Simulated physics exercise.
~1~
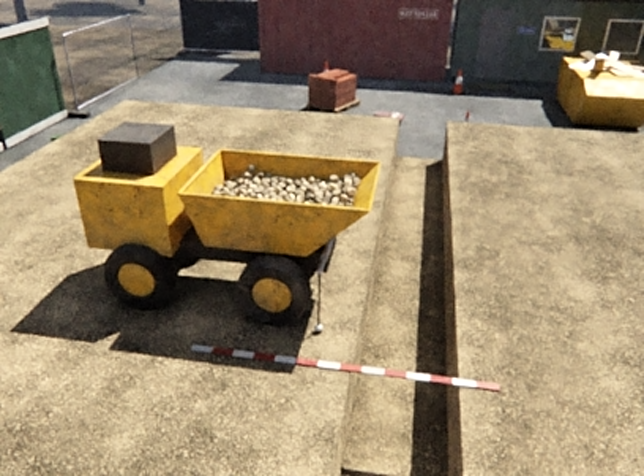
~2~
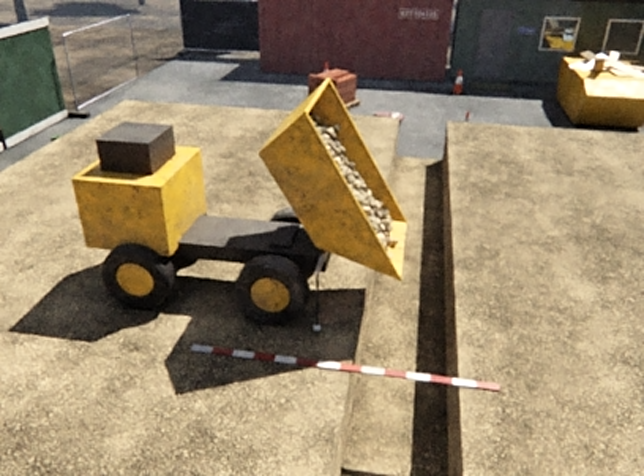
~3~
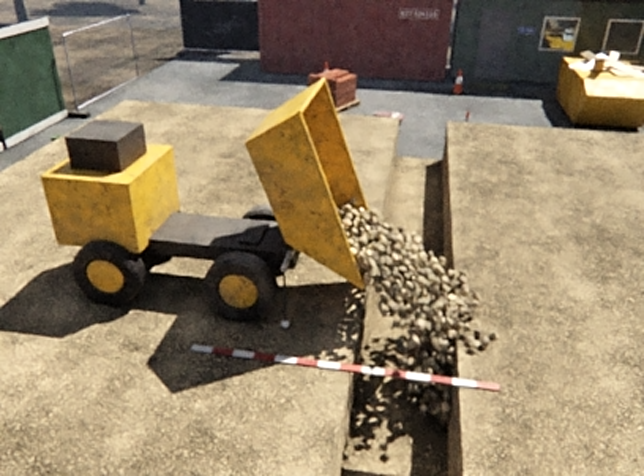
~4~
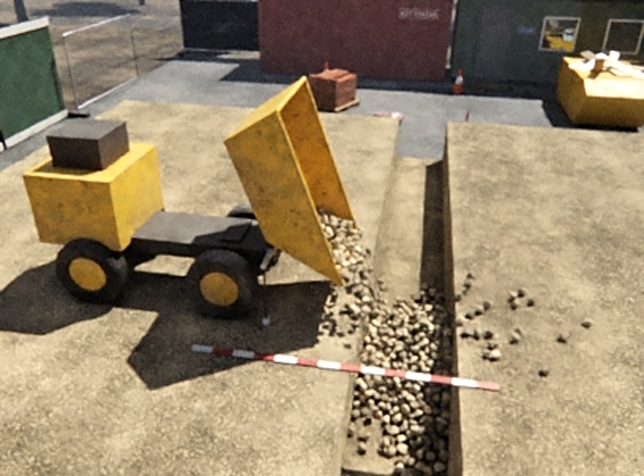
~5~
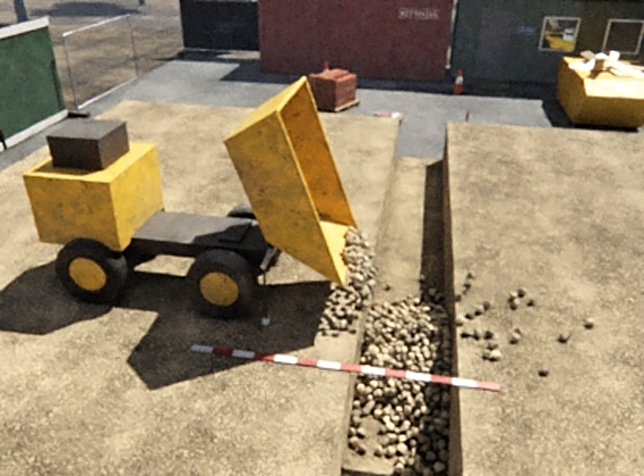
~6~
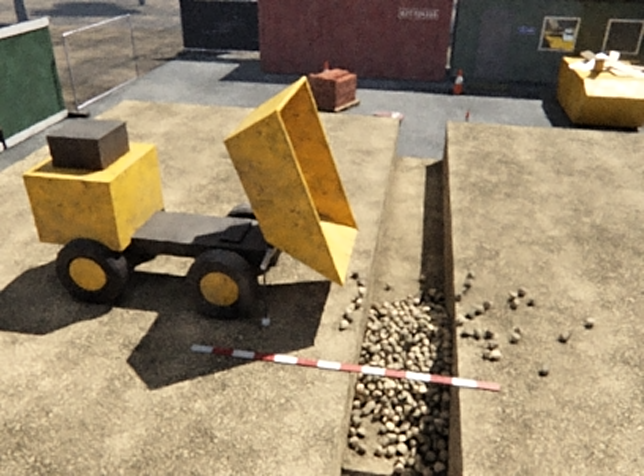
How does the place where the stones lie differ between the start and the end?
At the start the stones are heaped in the dumper's raised yellow skip, and by the end most of them lie lower down and further right, in the trench.
